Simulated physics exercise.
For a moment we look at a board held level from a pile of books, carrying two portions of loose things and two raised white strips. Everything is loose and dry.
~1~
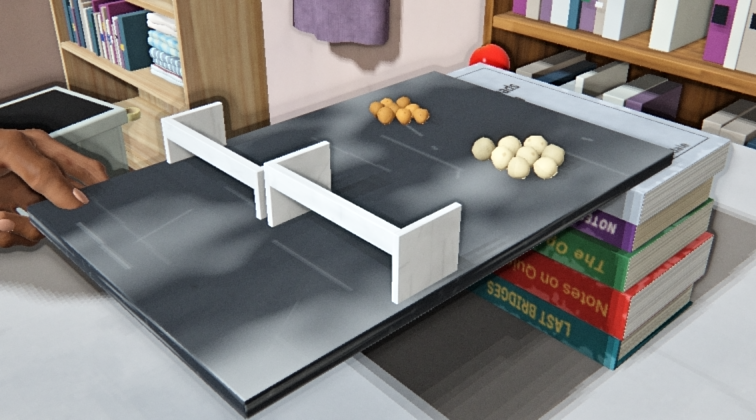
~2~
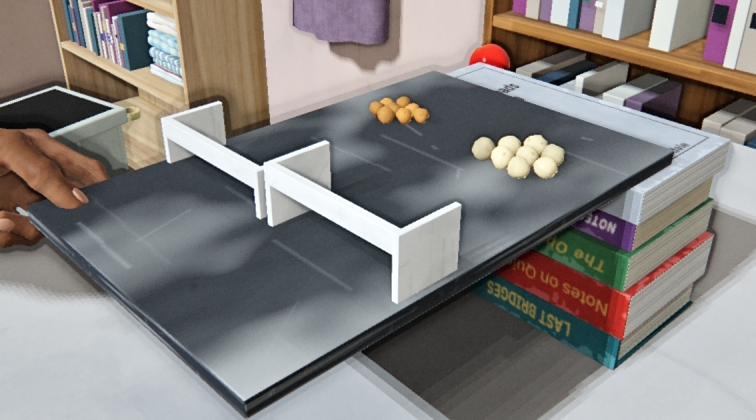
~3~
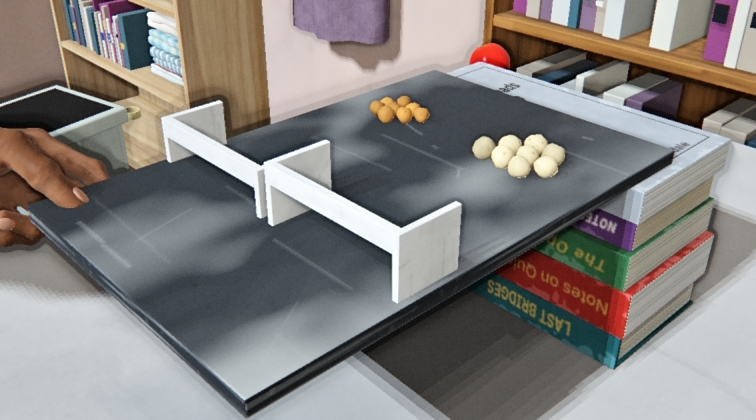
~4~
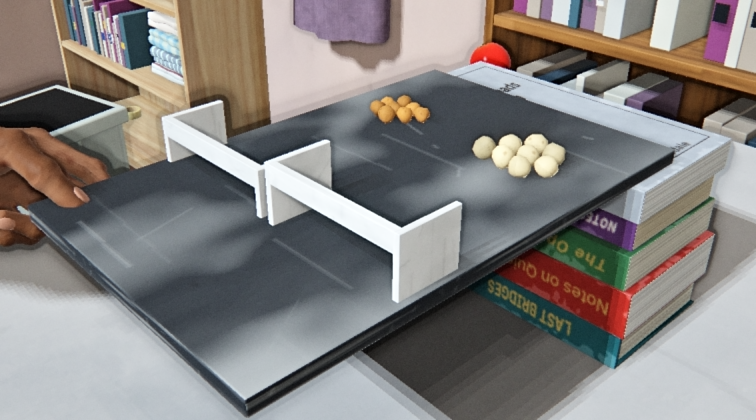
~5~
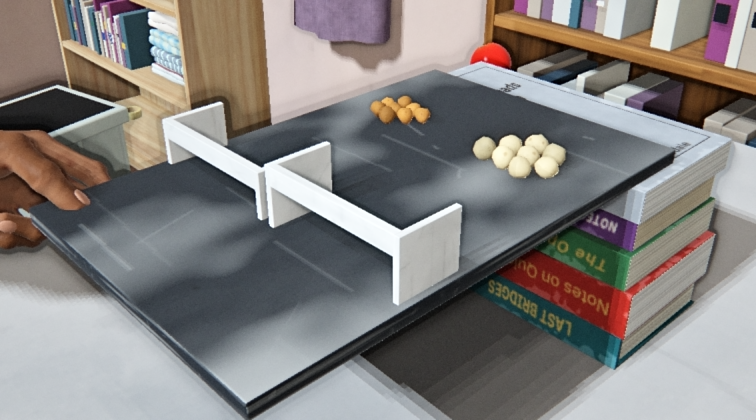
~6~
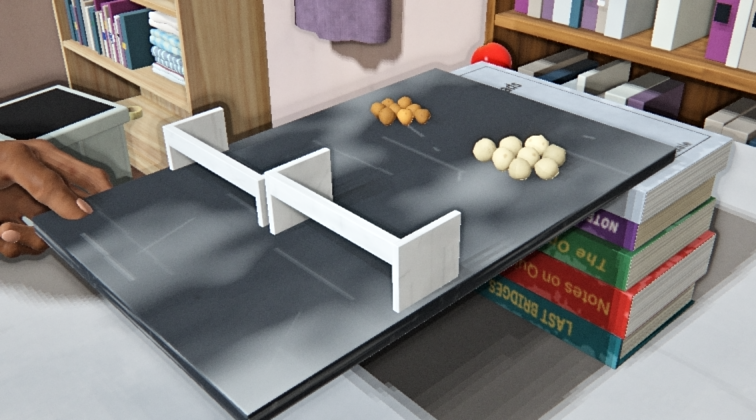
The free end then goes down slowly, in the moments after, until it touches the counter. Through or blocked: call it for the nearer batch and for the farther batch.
Nearer batch - through, farther batch - through.
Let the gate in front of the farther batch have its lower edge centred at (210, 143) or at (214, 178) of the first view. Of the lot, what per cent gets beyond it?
About 100 %, then 0 %.
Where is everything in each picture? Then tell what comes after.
In the first picture, held end of the board at (251, 389), level; book pile at (545, 130), nearly half as high as the board is long; nearer batch at (527, 157), a few macadamia nuts; farther batch at (395, 111), a few roasted chickpeas; nearer gate at (330, 206), its slot higher than a piece; farther gate at (211, 152), its slot higher than a piece.
In the second picture, held end of the board at (251, 389), level; farther batch at (395, 110).
In the third picture, held end of the board at (251, 388), level; nearer batch at (527, 156).
In the fourth picture, held end of the board at (251, 388), level; farther batch at (395, 110).
In the fifth picture, held end of the board at (252, 391), level; nearer batch at (528, 157).
In the sixth picture, held end of the board at (254, 402), down by 2°; book pile at (547, 129); nearer batch at (528, 158), not moving; farther batch at (396, 111), not moving; nearer gate at (330, 215); farther gate at (212, 159).
Then, 0.48 s past the last view, board sloping at 13°; nearer batch where it was; farther batch where it was.
Then, 0.99 s past the last view, board sloping at 26°; nearer batch has reached its gate; farther batch on its way down.
Then, 1.59 s past the last view, board resting at 29°; nearer batch all past its gate; farther batch all past its gate.
Finally, board resting at 29°; nearer batch all past its gate; farther batch all past its gate.
